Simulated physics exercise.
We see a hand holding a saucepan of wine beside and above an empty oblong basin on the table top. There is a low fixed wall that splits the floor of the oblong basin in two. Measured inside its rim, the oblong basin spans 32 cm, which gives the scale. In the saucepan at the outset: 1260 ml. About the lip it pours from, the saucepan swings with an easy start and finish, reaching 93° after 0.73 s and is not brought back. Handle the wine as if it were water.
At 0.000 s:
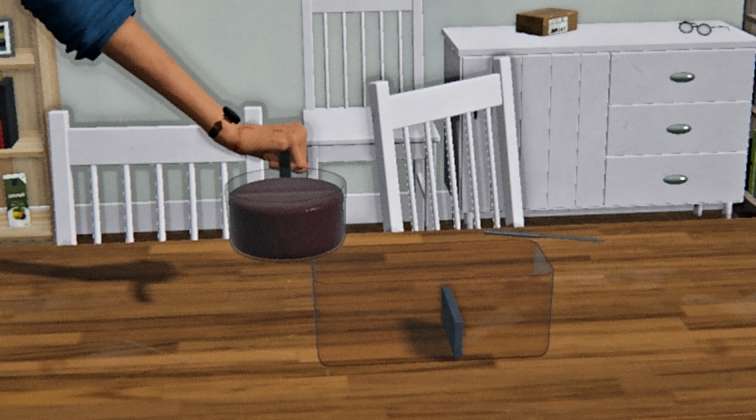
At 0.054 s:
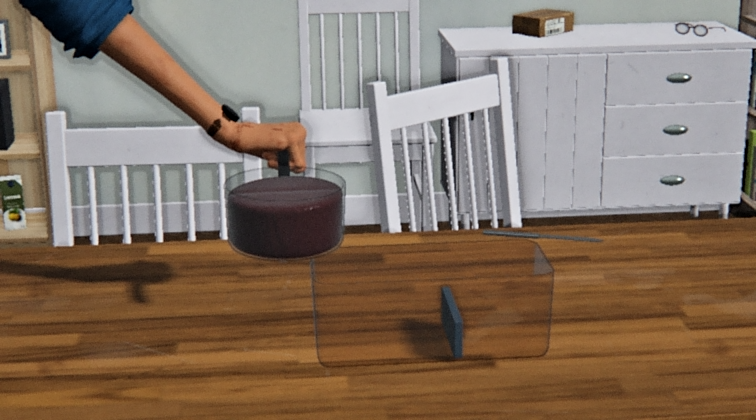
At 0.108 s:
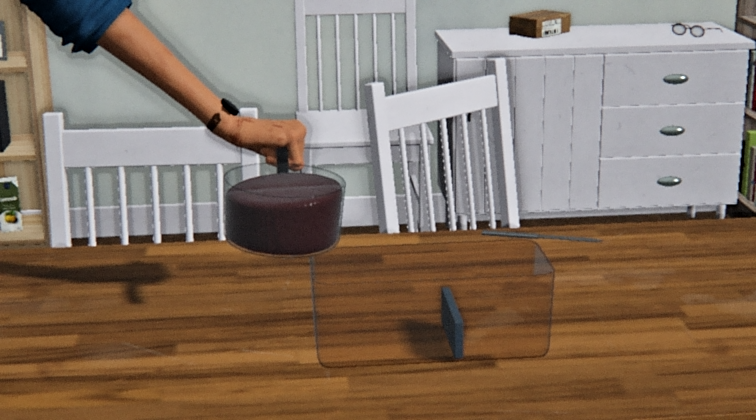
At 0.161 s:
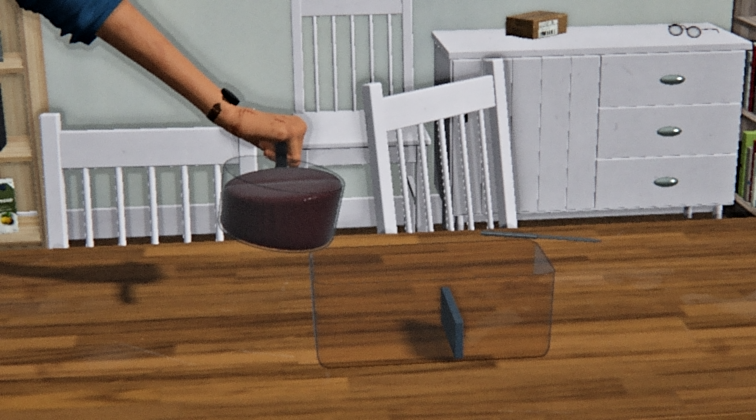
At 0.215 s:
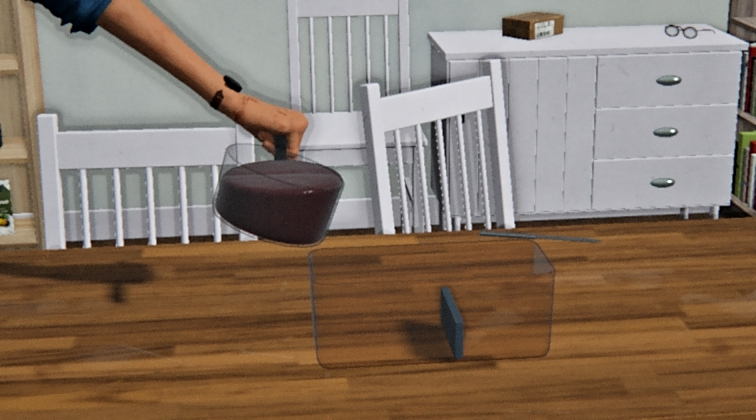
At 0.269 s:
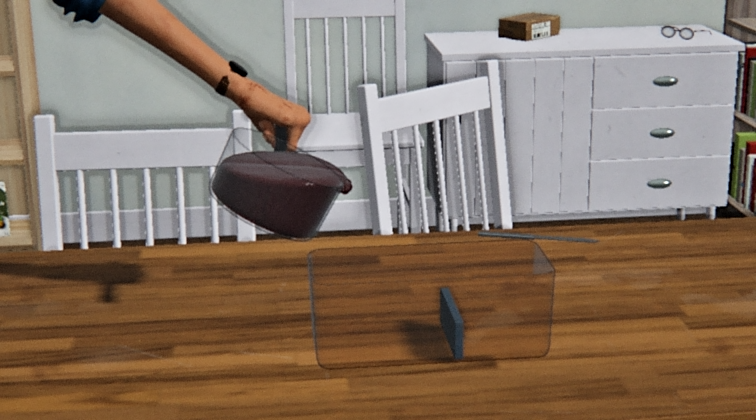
On a wooden table top, a clear, empty oblong basin with a small upright dark wall inside sits below and to the right of a saucepan of dark red wine held by a hand. The hand slowly tilts the saucepan to the right, and the wine reaches the lip and just begins to bulge over it.
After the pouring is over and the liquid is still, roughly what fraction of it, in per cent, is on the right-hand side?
Roughly 29 out of 100 parts.
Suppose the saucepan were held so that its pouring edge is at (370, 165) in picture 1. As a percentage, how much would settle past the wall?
It would then come to around 50 percent.
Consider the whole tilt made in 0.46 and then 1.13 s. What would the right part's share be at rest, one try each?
It comes to 30 per cent, and then 20 per cent.
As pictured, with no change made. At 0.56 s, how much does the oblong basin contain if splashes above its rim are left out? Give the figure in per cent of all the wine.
Roughly 10 percent.
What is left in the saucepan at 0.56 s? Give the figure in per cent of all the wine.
At that time about 50 in a hundred parts are still held.
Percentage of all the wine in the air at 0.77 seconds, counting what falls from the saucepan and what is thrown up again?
Some 20 per cent.
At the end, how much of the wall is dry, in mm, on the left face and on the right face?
16 mm left, 30 mm right.
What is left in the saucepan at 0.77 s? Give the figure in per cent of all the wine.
Around 10 in a hundred.
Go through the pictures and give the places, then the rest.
The first picture shows tilt 0°; pouring edge (345, 184); surface from (228, 195) to (343, 191); the oblong basin's rim runs from (313, 267) to (545, 257); the wall's top is at (452, 305).
The second picture shows tilt 1°; pouring edge (345, 184); surface from (227, 194) to (343, 189).
The third picture shows tilt 5°; pouring edge (344, 184); surface from (226, 192) to (342, 184).
The fourth picture shows tilt 11°; pouring edge (344, 184); surface from (224, 186) to (342, 180).
The fifth picture shows tilt 19°; pouring edge (343, 184); surface from (222, 177) to (341, 178); 1 per cent is over the edge.
The sixth picture shows tilt 28°; pouring edge (342, 184); surface from (217, 166) to (341, 177); 3 per cent is over the edge.
After 0.56 s the tilt is 81° and 49 per cent is still to pour, 10 is left of the wall and 0 right of it.
After 0.77 s the tilt is 93° and 10 per cent is still to pour, 43 is left of the wall and 27 right of it.
After 0.99 s the tilt is 93° and 3 per cent is still to pour, 62 is left of the wall and 23 right of it.
After 1.23 s the tilt is 93° and 1 per cent is still to pour, 69 is left of the wall and 27 right of it.
In the end 69 per cent lies left of the wall, 29 right of it and 2 outside.
